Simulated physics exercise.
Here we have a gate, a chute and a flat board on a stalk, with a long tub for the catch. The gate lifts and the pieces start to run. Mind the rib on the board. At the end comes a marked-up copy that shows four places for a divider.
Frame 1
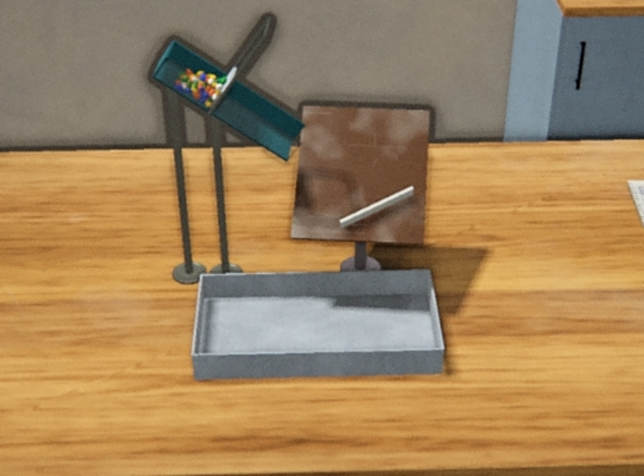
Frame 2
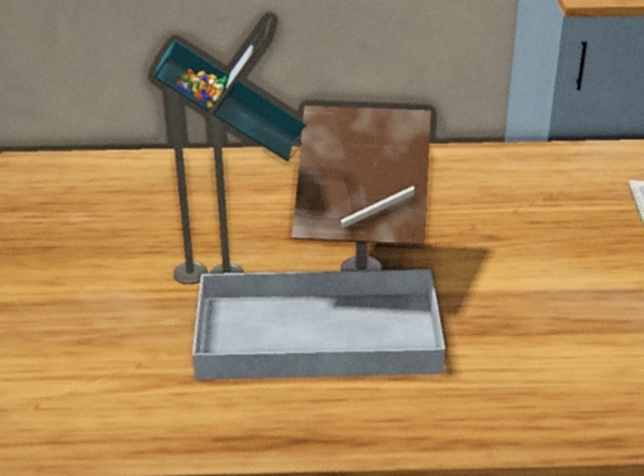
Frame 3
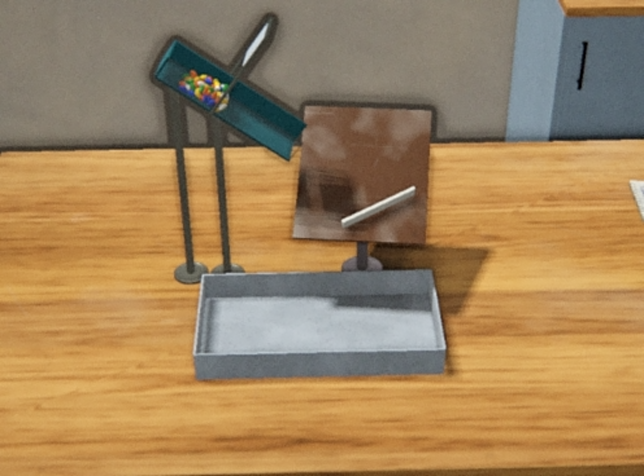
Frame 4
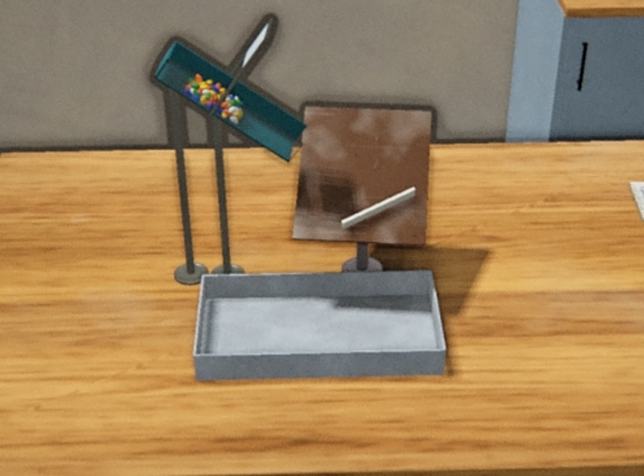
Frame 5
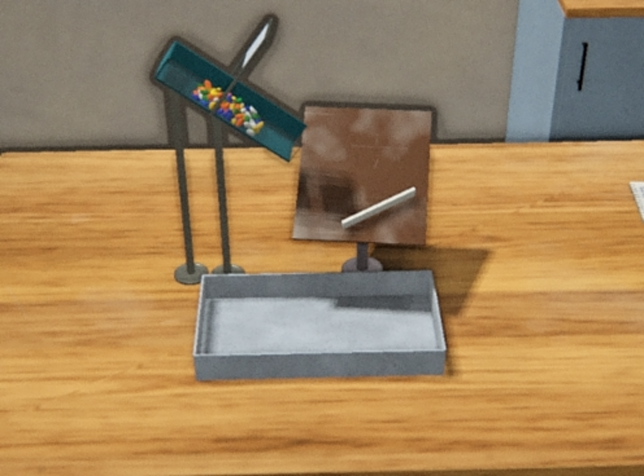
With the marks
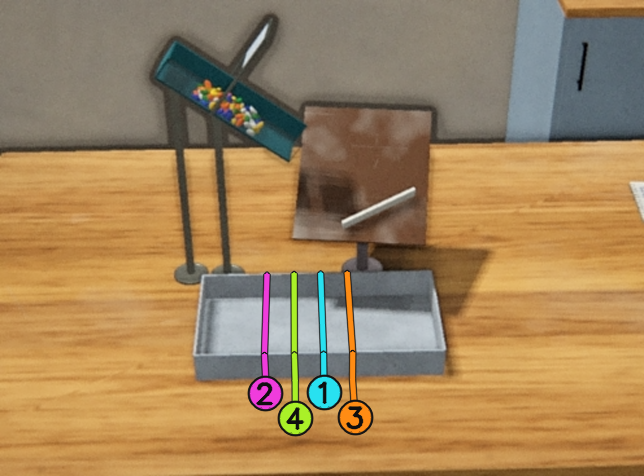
Colorful jelly beans slide down a teal chute toward the right after its gate lifts.
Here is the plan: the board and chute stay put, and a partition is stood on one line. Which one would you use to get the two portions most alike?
Best: 1.
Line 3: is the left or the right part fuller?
More lands on the left.
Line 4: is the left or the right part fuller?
More lands on the right.
On the marked copy, line 1 crosses the front rim at (323, 352); line 2 crosses the front rim at (264, 354); line 3 crosses the front rim at (352, 352); line 4 crosses the front rim at (294, 353).
With 1, of what is caught, roughly half on the left of the divider, roughly half on the right.
With 2, of what is caught, not one piece on the left of the divider, every piece on the right.
With 3, of what is caught, almost all on the left of the divider, just a few on the right.
With 4, of what is caught, about a tenth on the left of the divider, almost all on the right.
